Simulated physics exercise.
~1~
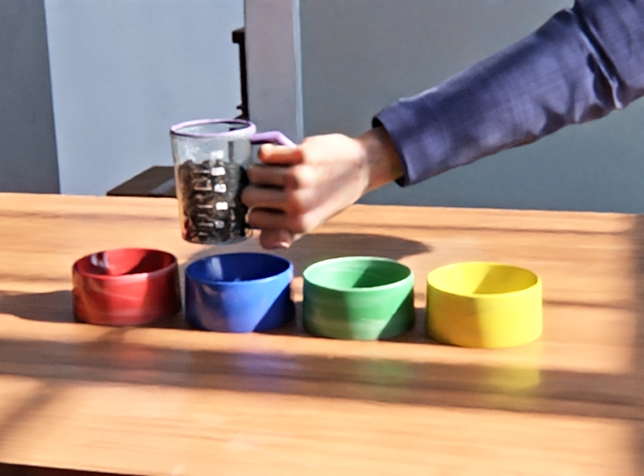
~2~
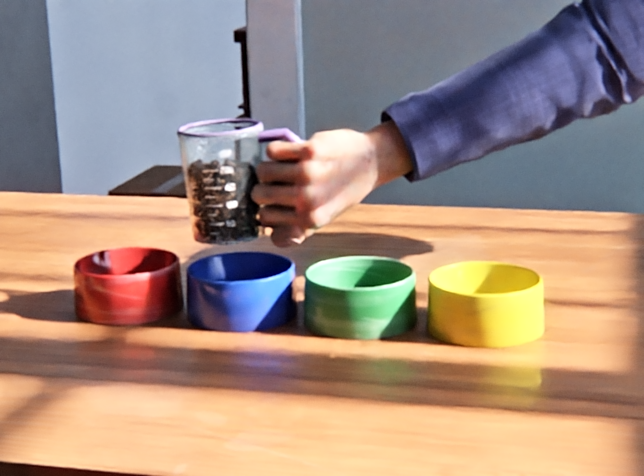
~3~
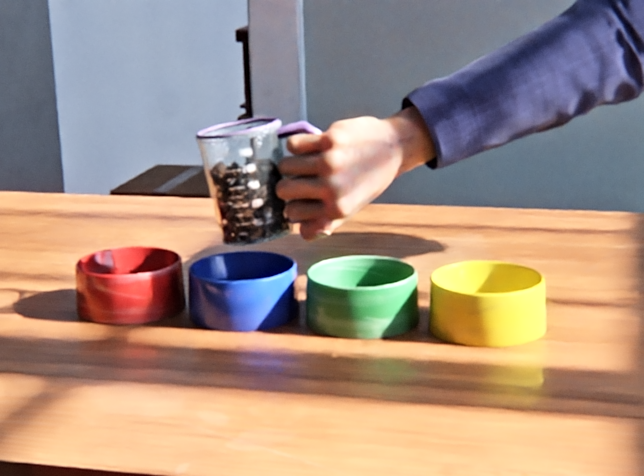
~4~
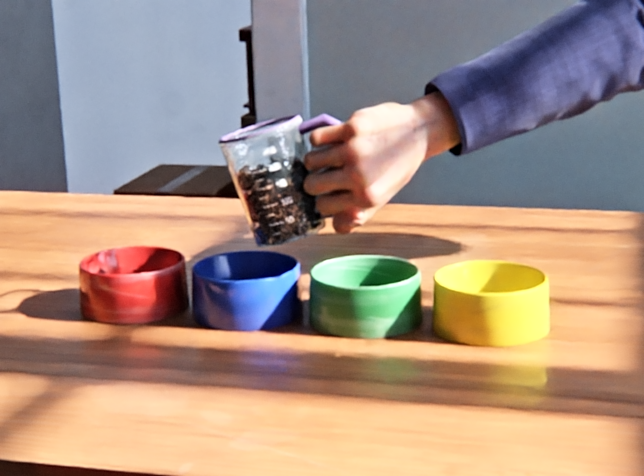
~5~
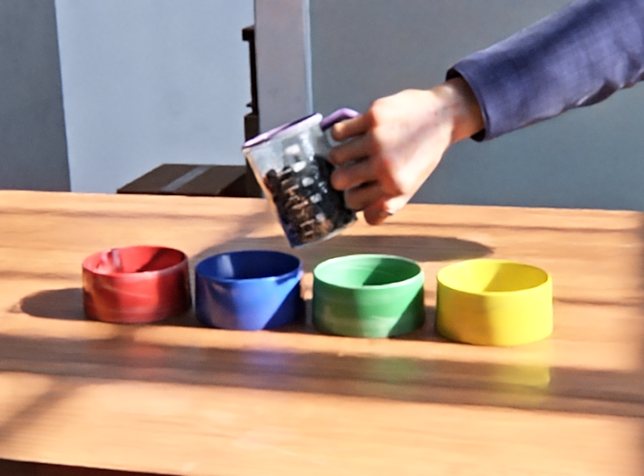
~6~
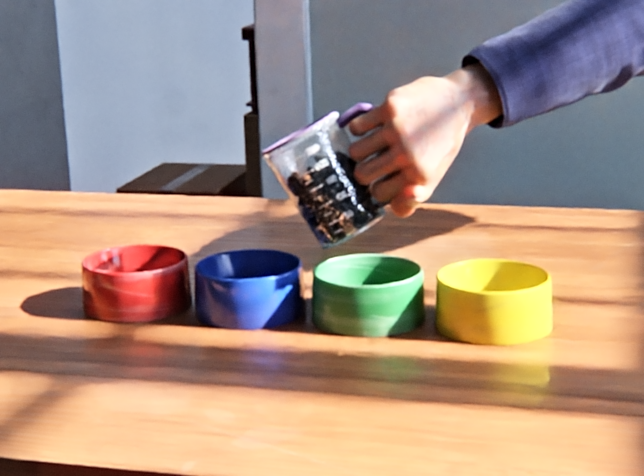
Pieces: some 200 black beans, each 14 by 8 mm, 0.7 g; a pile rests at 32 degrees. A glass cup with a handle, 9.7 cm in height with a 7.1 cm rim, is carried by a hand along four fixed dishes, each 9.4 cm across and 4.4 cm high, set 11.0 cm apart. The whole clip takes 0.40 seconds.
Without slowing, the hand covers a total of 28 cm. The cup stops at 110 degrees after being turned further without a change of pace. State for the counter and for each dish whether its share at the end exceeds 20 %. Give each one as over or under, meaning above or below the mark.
Red: Under, blue: Under, green: Under, yellow: Over, counter: Under.
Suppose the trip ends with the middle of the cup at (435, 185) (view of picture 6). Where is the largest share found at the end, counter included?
Green.
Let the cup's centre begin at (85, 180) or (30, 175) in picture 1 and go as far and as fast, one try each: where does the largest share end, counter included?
In the first try green collects the most, and in the second it's blue.
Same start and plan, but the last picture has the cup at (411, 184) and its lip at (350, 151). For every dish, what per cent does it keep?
Kept per dish: Red = 0, blue = 0, green = 0, yellow = 100.
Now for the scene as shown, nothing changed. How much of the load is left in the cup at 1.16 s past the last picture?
55 per cent.
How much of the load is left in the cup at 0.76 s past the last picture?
100 %.
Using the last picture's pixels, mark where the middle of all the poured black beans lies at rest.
Near (486, 298).
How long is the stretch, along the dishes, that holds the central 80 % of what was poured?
Close to 5 centimetres along the dishes.
Then, 0.46 s after the last picture, tilt 68 degrees; cup holds 100 %.
Then, 0.76 s after the last picture, tilt 94 degrees; cup holds 100 %.
Then, 1.16 s after the last picture, tilt 110 degrees; cup holds 55 %, yellow 45 %.
In the end, red 0 %, blue 0 %, green 0 %, yellow 100 %, counter 0 %.
